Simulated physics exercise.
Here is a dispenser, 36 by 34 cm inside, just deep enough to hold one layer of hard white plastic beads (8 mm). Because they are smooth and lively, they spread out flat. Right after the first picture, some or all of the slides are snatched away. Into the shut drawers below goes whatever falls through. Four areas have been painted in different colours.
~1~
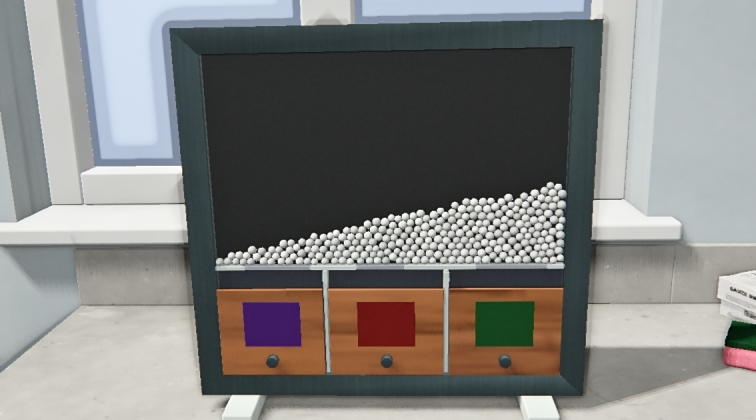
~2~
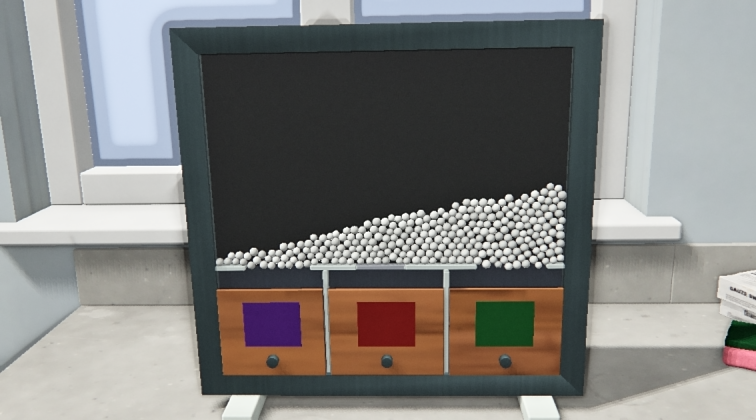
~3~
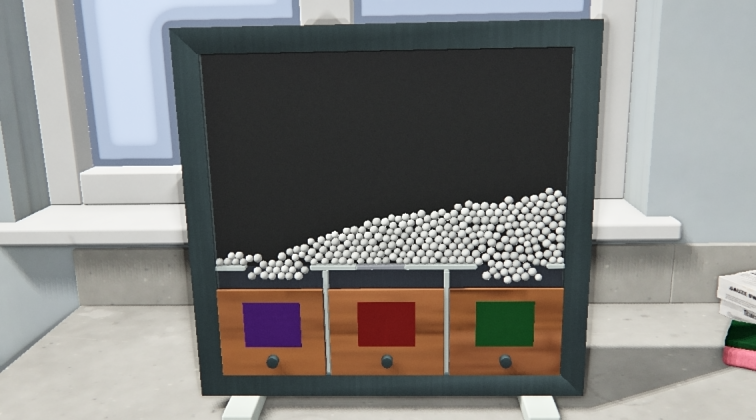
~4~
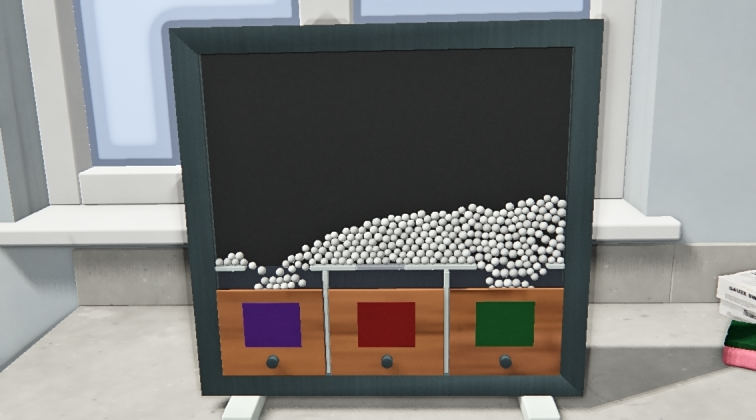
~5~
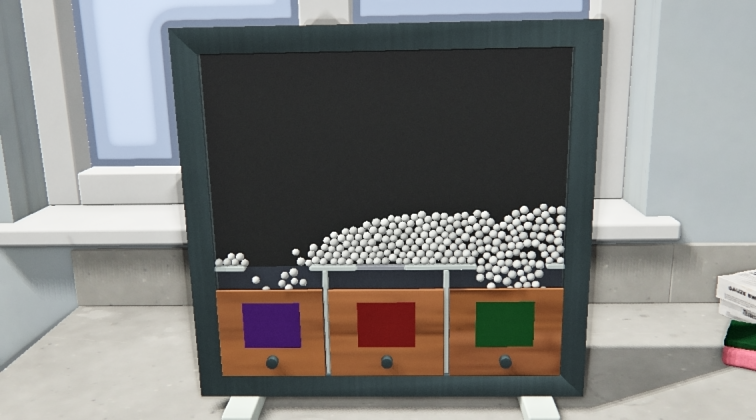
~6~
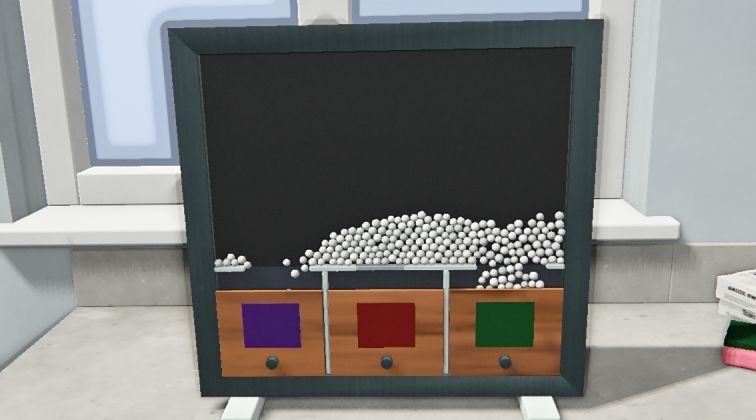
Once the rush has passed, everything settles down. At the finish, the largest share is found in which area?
It is green.
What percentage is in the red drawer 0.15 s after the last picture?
I'd guess near 0 in a hundred.
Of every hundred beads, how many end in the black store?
Around 15 percent.
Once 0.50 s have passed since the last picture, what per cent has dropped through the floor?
Around 70 %.
Then, 0.15 s later than the last picture, 60 % are out; purple 10 %, green 40 %, black 40 %.
Then, 0.50 s later than the last picture, 70 % are out; purple 20 %, green 55 %, black 30 %.
Then, 1.20 s later than the last picture, 80 % are out; purple 20 %, green 60 %, black 20 %.
At rest 2.5 s after the last picture, 85 % are out; red 0 %, purple 20 %, green 60 %, black 15 %.
